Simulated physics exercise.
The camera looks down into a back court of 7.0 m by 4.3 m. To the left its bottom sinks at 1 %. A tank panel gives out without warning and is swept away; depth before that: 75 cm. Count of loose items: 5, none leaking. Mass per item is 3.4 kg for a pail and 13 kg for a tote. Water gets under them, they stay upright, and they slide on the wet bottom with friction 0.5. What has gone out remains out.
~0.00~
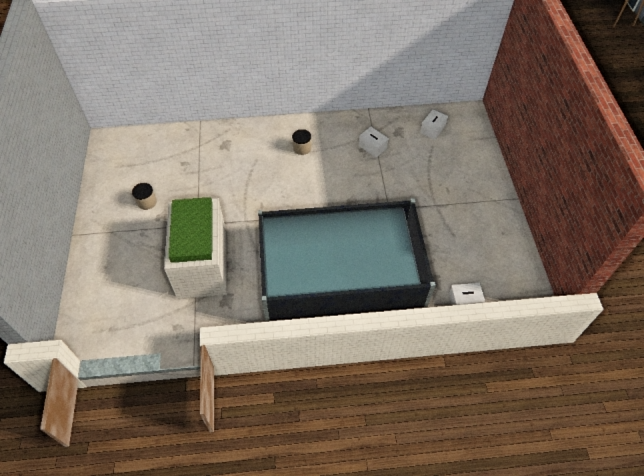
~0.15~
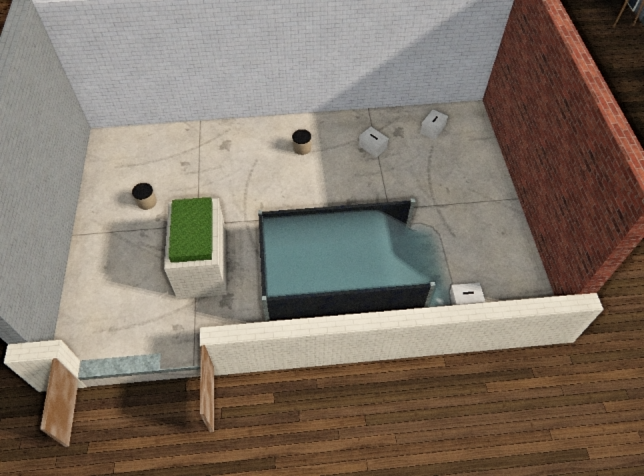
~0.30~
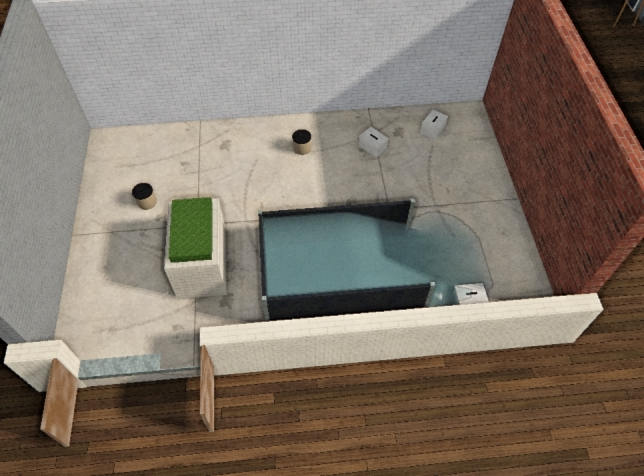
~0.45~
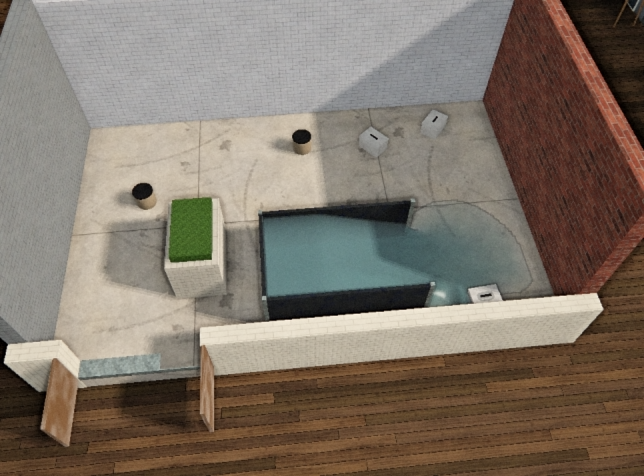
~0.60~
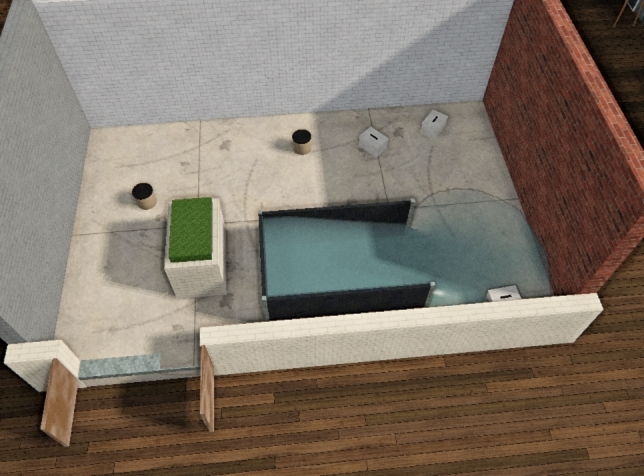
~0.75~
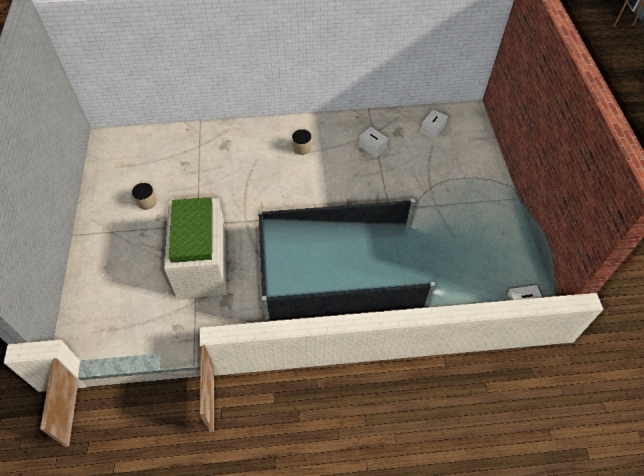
The video shows a walled court with a dark-sided tank of water whose right side opens, letting water spread across the floor toward the brick wall and push a small white box rightward, while the other objects stay still.
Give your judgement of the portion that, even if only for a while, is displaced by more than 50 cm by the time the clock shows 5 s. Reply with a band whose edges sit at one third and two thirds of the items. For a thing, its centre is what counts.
Band: Two thirds or above.
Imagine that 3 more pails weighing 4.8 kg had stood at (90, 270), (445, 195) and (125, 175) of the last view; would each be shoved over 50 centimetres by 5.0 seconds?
First falls shy, second exceeds it, third falls shy.
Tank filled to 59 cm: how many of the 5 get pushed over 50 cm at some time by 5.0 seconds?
I count 4 of them in that case.
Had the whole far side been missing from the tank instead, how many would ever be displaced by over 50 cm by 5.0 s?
Then it comes to 4.
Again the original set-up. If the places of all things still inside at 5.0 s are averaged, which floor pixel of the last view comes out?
They're centred close to (246, 181).
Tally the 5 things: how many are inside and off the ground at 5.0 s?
At that instant the tally stands at 1.
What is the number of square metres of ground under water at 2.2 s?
Some 10.0 m2.
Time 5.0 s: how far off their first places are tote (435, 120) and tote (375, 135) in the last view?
Object 1: 500 cm. Object 2: 150 cm.
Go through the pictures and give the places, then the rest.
In the first frame, a tote at (468, 293), on the bottom; a pail at (302, 136), on the bottom; 2.7 m2 under water; 0 of 5 have shifted.
In the second frame, a tote at (468, 293), on the bottom; a pail at (302, 136), on the bottom; water covers 3.5 m2; 0 of 5 have shifted.
In the third frame, a tote at (472, 294) rests on the ground, 5 cm from its start; a pail at (302, 136), on the bottom; water covers 4.5 m2; 0 of 5 have shifted.
In the fourth frame, a tote at (486, 296) rests on the ground, 24 cm from its start; a pail at (302, 136), on the bottom; water covers 5.6 m2; 1 of 5 have shifted.
In the fifth frame, a tote at (506, 297) rests on the ground, 51 cm from its start; a pail at (302, 136), on the bottom; 6.6 m2 under water; 1 of 5 have shifted.
In the sixth frame, a tote at (527, 296) rests on the ground, 80 cm from its start; a pail at (302, 136) rests on the ground; water covers 7.2 m2; 1 of 5 have shifted.
After 1.1 s 1 of 5 are over 50 cm from their spots; 1 afloat.
After 2.2 s 1 of 5 are over 50 cm from their spots; 1 afloat.
After 3.5 s 2 of 5 are over 50 cm from their spots; 1 afloat.
After 5.0 s 4 of 5 are over 50 cm from their spots, and 4 have been at some point; 1 afloat.
